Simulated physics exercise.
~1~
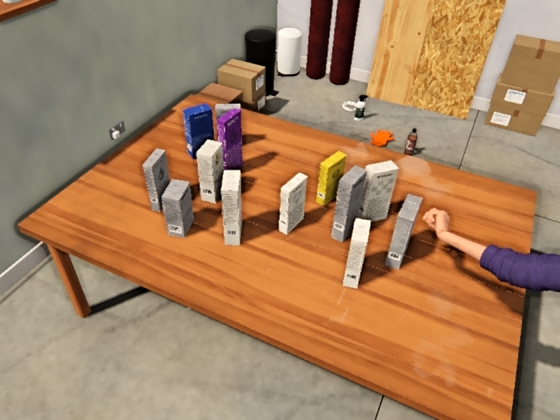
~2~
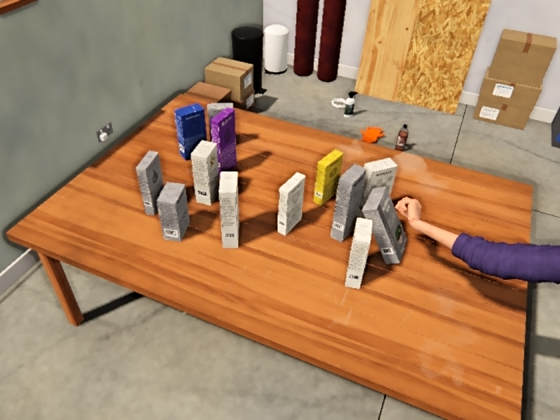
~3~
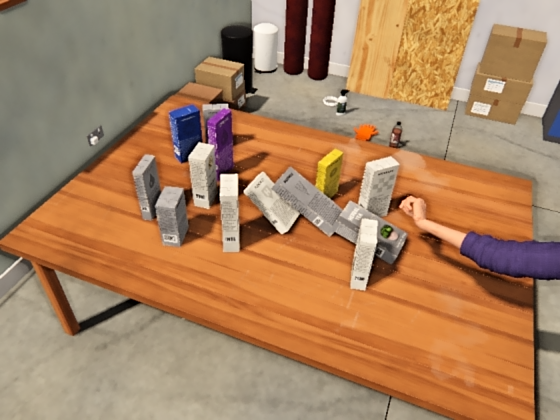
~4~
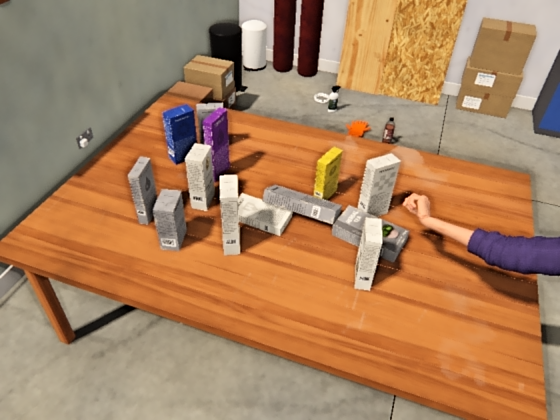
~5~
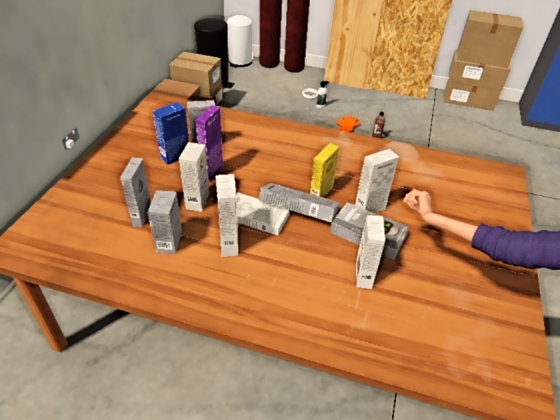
A wooden table in a grey-walled room is seen from above, with cartons and a wood panel behind it. Thirteen upright boxes stand on it, mostly grey and white, with a blue and a purple one at the left and a yellow one near the middle. From the right, a purple-sleeved arm tips the nearest grey box, which leans left into its neighbour. That grey box topples left and a whitish box beyond it falls too. The three lie flat in a line, while the blue, purple, yellow and remaining boxes still stand and the hand stays close by.
